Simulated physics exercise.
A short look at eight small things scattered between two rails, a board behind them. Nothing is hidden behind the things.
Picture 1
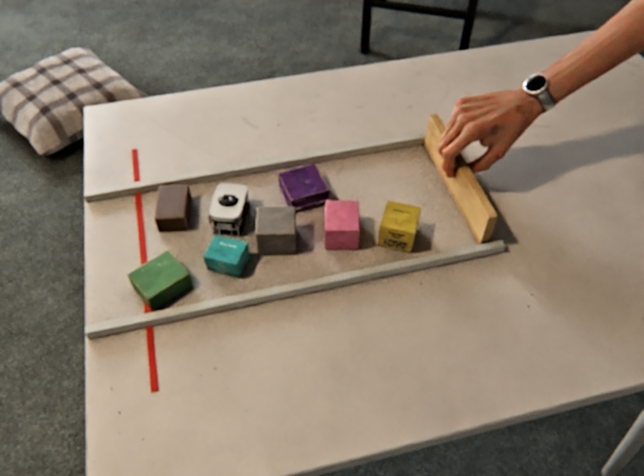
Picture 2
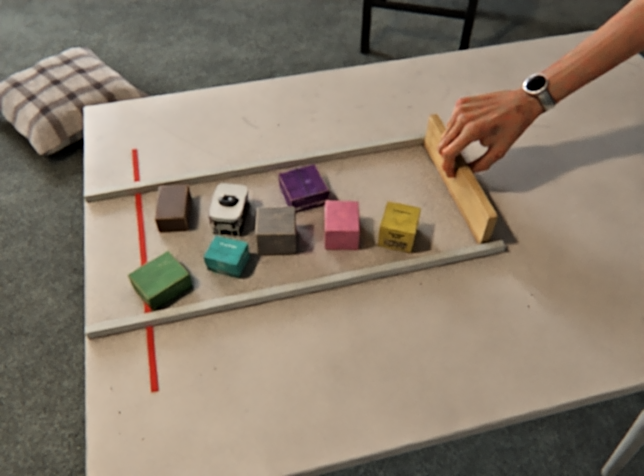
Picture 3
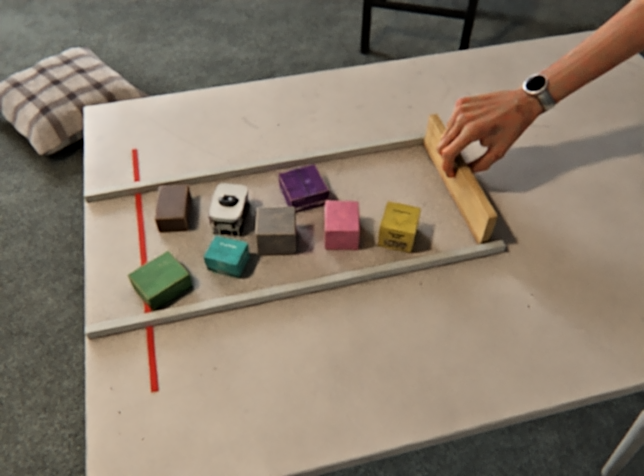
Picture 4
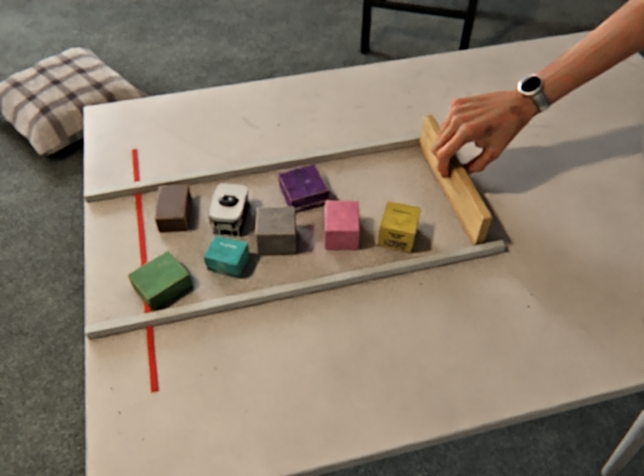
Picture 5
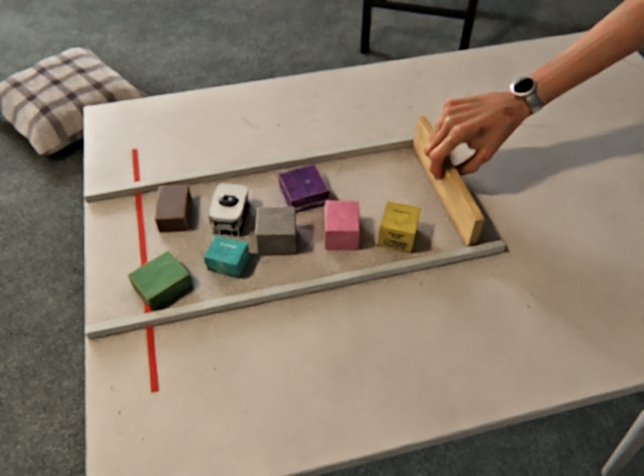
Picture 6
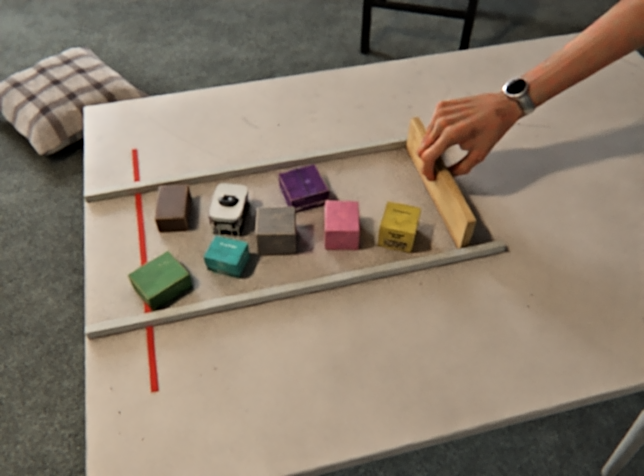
A hand slid a wooden board a short way left between two rails on a table, toward eight small objects, mostly colored blocks, which stayed still while the board had not touched them.
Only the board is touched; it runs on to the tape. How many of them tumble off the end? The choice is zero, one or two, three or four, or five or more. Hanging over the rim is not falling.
As it turns out, the number that fall off is three or four.
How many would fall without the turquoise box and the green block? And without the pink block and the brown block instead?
First 2, then 2.
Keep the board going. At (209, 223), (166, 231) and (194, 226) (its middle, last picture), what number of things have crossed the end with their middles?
It would be 0, 2 and 0.
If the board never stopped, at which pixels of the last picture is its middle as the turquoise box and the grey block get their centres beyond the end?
Near (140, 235) and (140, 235).
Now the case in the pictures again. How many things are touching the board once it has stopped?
The number is 3.
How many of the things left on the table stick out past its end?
That would be 2.
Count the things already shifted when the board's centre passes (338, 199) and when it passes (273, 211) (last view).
By then 3, and 7.
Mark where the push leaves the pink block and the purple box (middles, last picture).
The pink block stops around (115, 264); the purple box around (118, 218).
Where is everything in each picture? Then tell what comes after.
The first picture shows green block (161, 280); brown block (174, 208); turquoise box (227, 257); board (457, 177); tape (143, 251).
The second picture shows brown block (174, 208); board (457, 177).
The third picture shows turquoise box (227, 257); white case (230, 210).
The fourth picture shows green block (161, 280); yellow box (399, 227).
The fifth picture shows brown block (174, 208); purple box (304, 188).
The sixth picture shows green block (161, 280); brown block (174, 208); turquoise box (227, 257); board (438, 180); tape (143, 251).
Soon after, none off yet; green block at rest near (161, 280); brown block at rest near (174, 208); turquoise box at rest near (226, 257).
In the end, the number that fall off is three or four; gone, white case, brown block and green block.
